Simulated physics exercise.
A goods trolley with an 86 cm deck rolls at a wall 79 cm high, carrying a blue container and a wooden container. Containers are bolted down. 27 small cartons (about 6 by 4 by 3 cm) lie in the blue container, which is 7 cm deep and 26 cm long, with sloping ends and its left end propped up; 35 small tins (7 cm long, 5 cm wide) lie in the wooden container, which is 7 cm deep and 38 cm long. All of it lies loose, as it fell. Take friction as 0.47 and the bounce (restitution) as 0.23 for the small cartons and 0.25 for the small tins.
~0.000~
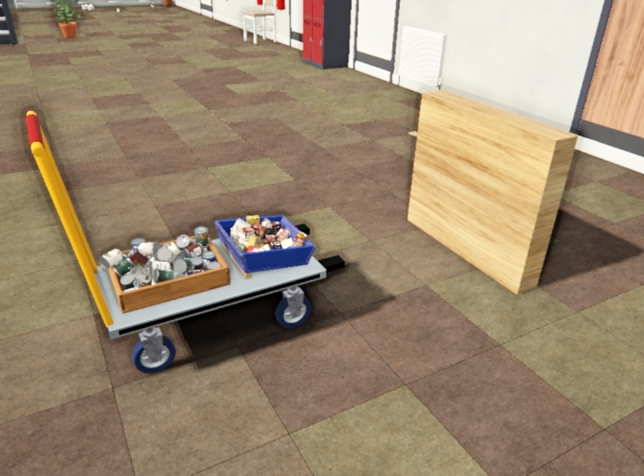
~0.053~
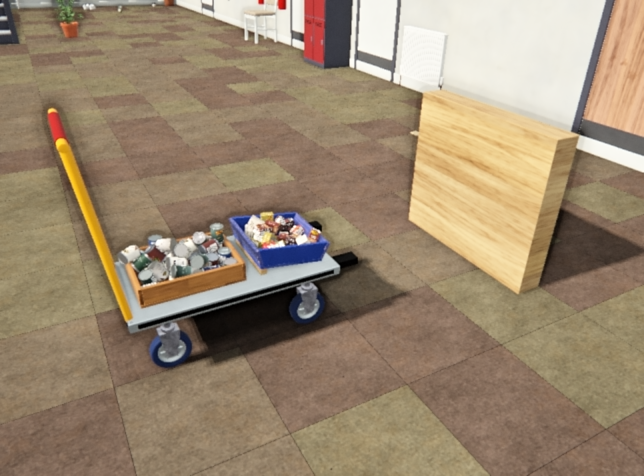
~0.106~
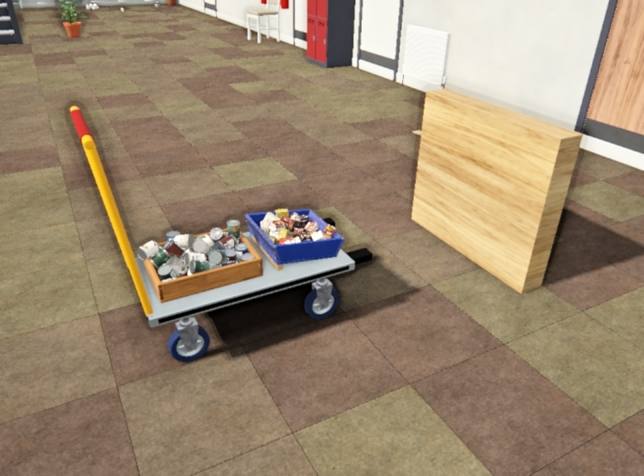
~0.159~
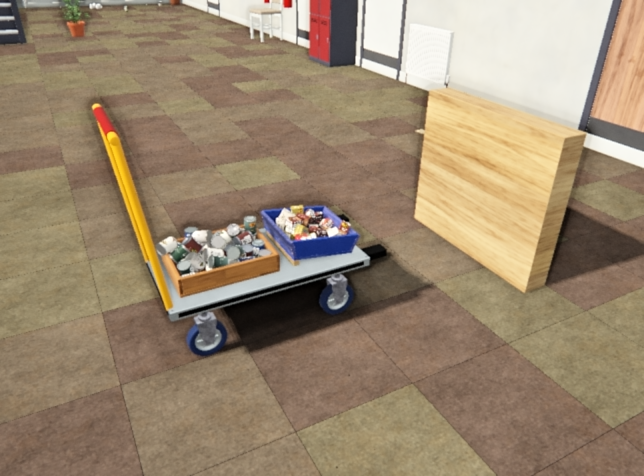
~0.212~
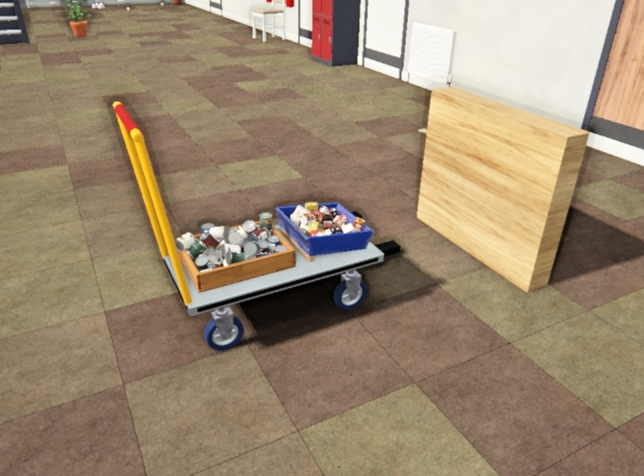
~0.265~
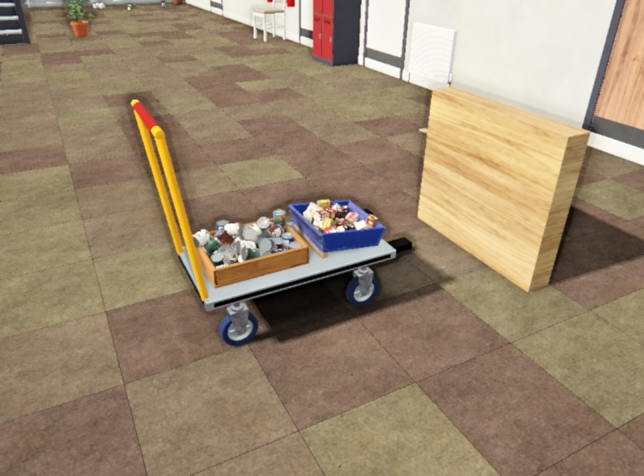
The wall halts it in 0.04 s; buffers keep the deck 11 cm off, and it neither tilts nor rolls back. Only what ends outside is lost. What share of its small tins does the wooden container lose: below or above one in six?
It sheds less than a sixth of them.
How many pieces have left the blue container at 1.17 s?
About: Blue container 0.
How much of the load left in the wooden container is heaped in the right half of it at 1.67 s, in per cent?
Roughly 60 in a hundred.
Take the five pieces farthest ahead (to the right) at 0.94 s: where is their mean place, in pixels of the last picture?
Around (455, 198).
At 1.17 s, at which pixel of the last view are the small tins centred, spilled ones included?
Near (365, 219).
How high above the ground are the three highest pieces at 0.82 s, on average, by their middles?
Some 44 cm up.
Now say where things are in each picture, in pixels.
In the first picture (we follow the rim corner now nearest the camera; the camera pans a little), wooden container at (122, 293); blue container at (243, 254); 85 cm still to roll; nothing out yet.
The second picture shows wooden container at (141, 288); blue container at (259, 250); 79 cm still to roll.
The third picture shows wooden container at (161, 283); blue container at (276, 246); 73 cm still to roll.
The fourth picture shows wooden container at (181, 278); blue container at (292, 241); 67 cm still to roll.
The fifth picture shows wooden container at (200, 273); blue container at (308, 237); 61 cm still to roll.
The sixth picture shows wooden container at (216, 269); blue container at (322, 234); 55 cm still to roll; nothing out yet.
After 0.72 s, impact.
After 0.82 s, 0 of 27 out of the blue container and 1 of 35 out of the wooden container.
After 0.94 s, 0 of 27 out of the blue container and 1 of 35 out of the wooden container.
After 1.17 s, 0 of 27 out of the blue container and 1 of 35 out of the wooden container.
When it is over (at 1.67 s), 0 of 27 out of the blue container and 1 of 35 out of the wooden container. Asked share, 1 of 35, 3 per cent.
